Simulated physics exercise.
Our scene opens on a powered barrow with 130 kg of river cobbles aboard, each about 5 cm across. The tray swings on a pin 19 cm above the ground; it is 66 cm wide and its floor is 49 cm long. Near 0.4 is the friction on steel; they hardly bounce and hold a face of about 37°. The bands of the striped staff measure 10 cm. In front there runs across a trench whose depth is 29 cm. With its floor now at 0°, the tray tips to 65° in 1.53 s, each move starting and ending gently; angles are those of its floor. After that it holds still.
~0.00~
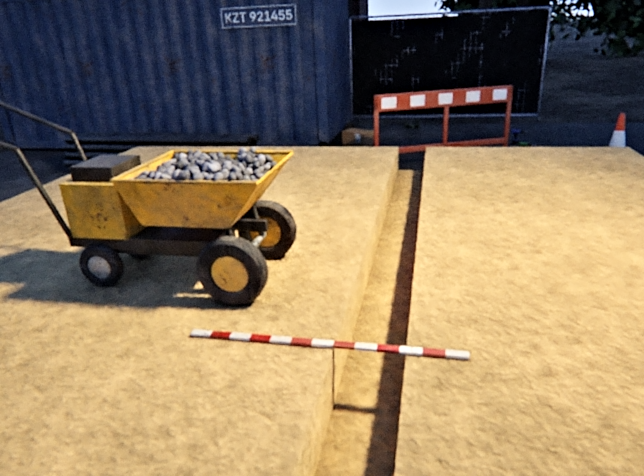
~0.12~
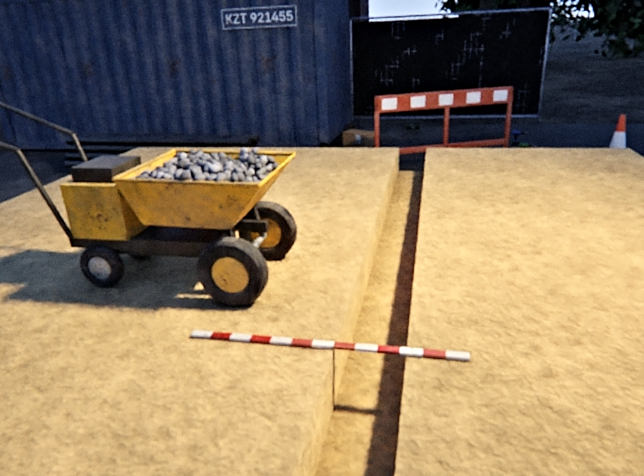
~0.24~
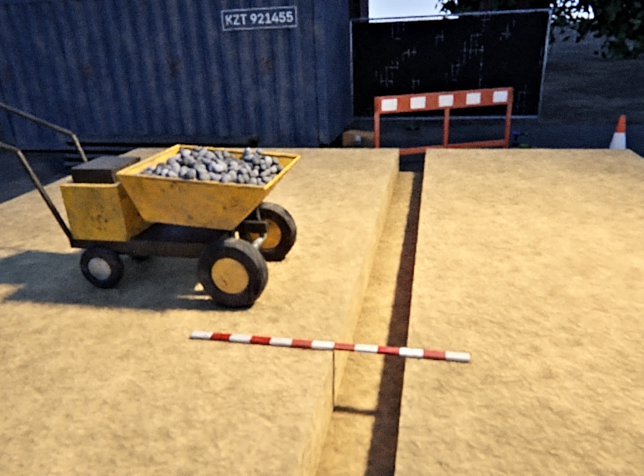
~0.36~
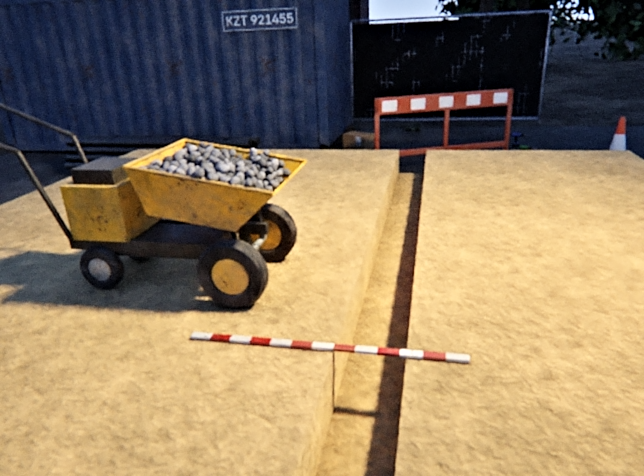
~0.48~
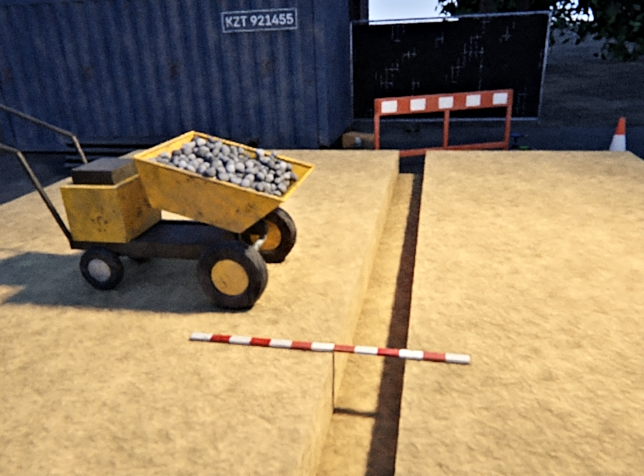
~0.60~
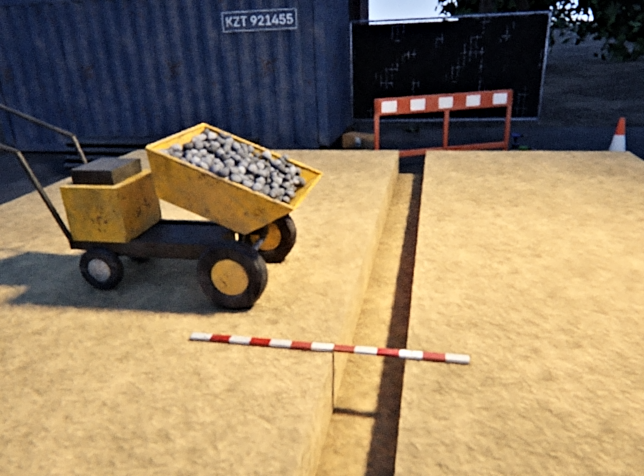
The yellow tray of a powered barrow, heaped with grey stones, stands at left on sandy ground, seen from slightly above by a still camera. A narrow trench runs away to its right, crossed by a red-and-white striped staff, with a blue container, an orange barrier and a cone behind. Slowly at first, then faster, the tray's rear rises and it tilts rightward, carrying its stones, while the wheels stay put.
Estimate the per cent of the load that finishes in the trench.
Roughly 99 percent.
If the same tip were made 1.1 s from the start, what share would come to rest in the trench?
In that case some 100 per cent.
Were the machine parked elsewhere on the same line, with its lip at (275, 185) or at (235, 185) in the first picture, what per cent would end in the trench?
It comes to about 95 and 80 in a hundred.
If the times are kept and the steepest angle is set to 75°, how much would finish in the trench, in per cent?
I'd expect around 100 in a hundred.
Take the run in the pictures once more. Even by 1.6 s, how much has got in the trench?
By then, around 35 percent.
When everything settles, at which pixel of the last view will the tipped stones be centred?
Centre estimate: Around (381, 317).
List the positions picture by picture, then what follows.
The tray is at 0°, its lip at (257, 183); the top of the load is at (224, 157), in the first picture.
Lip at (260, 185), floor tilted 1°, highest stones at (220, 157); the stones move at 0.1 m/s on average, in the second picture.
The tray is at 4°, its lip at (265, 188); the top of the load is at (206, 156); the stones move at 0.3 m/s on average, in the third picture.
The tray is at 9°, its lip at (274, 194); the top of the load is at (194, 152); the stones move at 0.4 m/s on average, in the fourth picture.
Lip at (283, 201), floor tilted 15°, highest stones at (200, 145); the stones move at 0.5 m/s on average, in the fifth picture.
Lip at (293, 210), floor tilted 22°, highest stones at (208, 139); the stones move at 0.5 m/s on average, in the sixth picture.
After 1.1 s the floor is at 55°; 98 % in the tray, 1 % short of the trench; the foremost stones are at (349, 248).
After 1.6 s the floor is at 65°; 60 % in the tray, 2 % short of the trench, 37 % in the trench; the foremost stones are at (410, 315).
After 2.0 s the floor is at 65°; 32 % in the tray, 2 % short of the trench, 66 % in the trench; the foremost stones are at (419, 308).
After 3.9 s the floor is at 65°; 0 % in the tray, 99 % in the trench; the foremost stones are at (425, 320).
